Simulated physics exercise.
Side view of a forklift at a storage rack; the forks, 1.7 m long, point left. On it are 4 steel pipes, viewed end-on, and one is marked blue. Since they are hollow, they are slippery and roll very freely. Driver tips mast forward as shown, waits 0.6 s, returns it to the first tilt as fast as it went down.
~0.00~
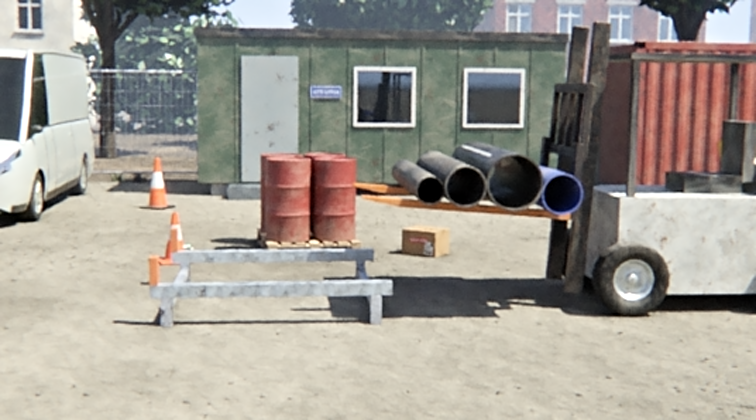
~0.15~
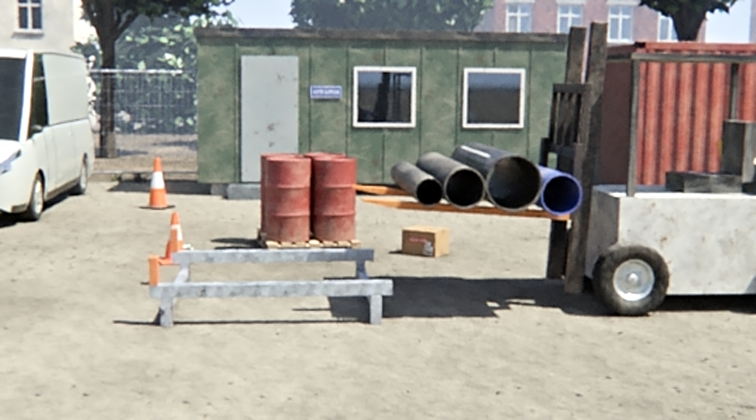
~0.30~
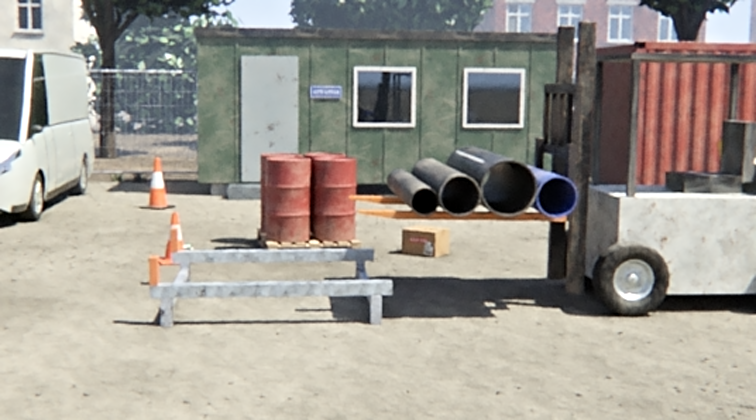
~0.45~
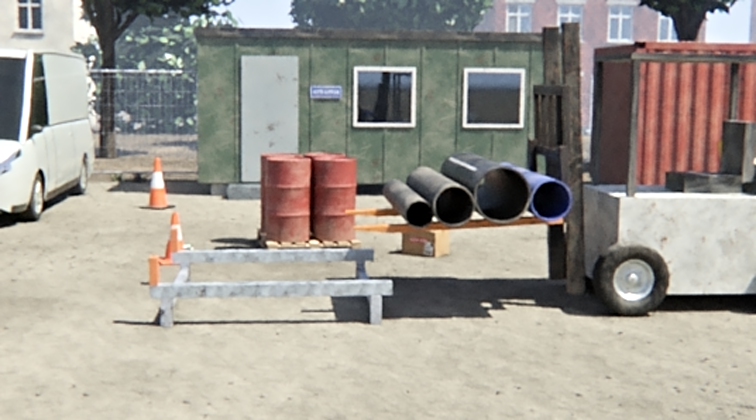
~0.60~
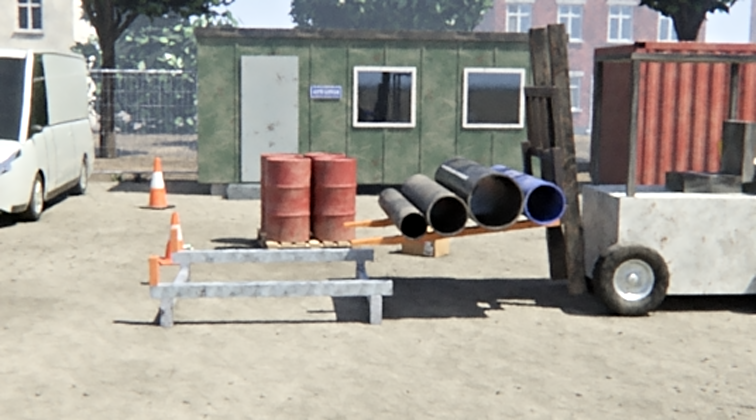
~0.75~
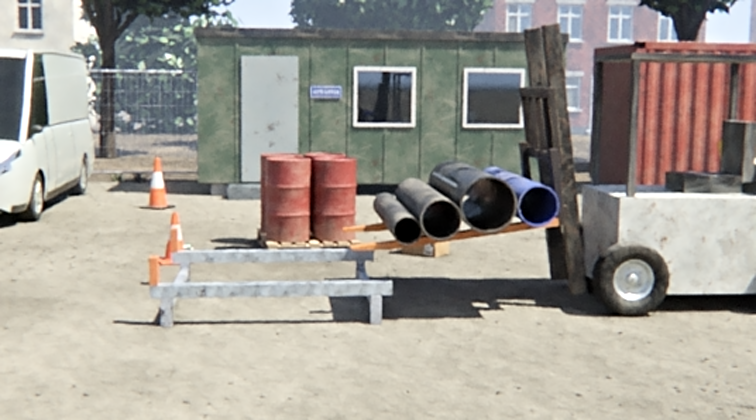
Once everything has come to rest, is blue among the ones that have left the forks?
Yes.
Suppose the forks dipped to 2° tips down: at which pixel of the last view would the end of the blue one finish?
(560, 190), roughly.
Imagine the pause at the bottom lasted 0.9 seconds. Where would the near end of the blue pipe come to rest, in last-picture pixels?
Near pixel (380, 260).
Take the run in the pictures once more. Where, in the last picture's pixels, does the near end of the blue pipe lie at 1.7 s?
(459, 200), roughly.
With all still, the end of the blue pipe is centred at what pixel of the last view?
It comes to rest at about (538, 303).
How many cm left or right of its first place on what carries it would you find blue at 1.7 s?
Blue: 75 to the left.
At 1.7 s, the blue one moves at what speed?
It's going at around 1.0 m/s.
Then, 1.7 s in, blue is on the forks, 75 cm from the tips, rolling left; 2 off the forks so far.
Then, 2.8 s in, blue is on the rack, 150 cm from the rack's far end, rolling left; 4 off the forks so far.
In the end (7.4 s), blue is down on the ground short of the rack; 4 off the forks so far.
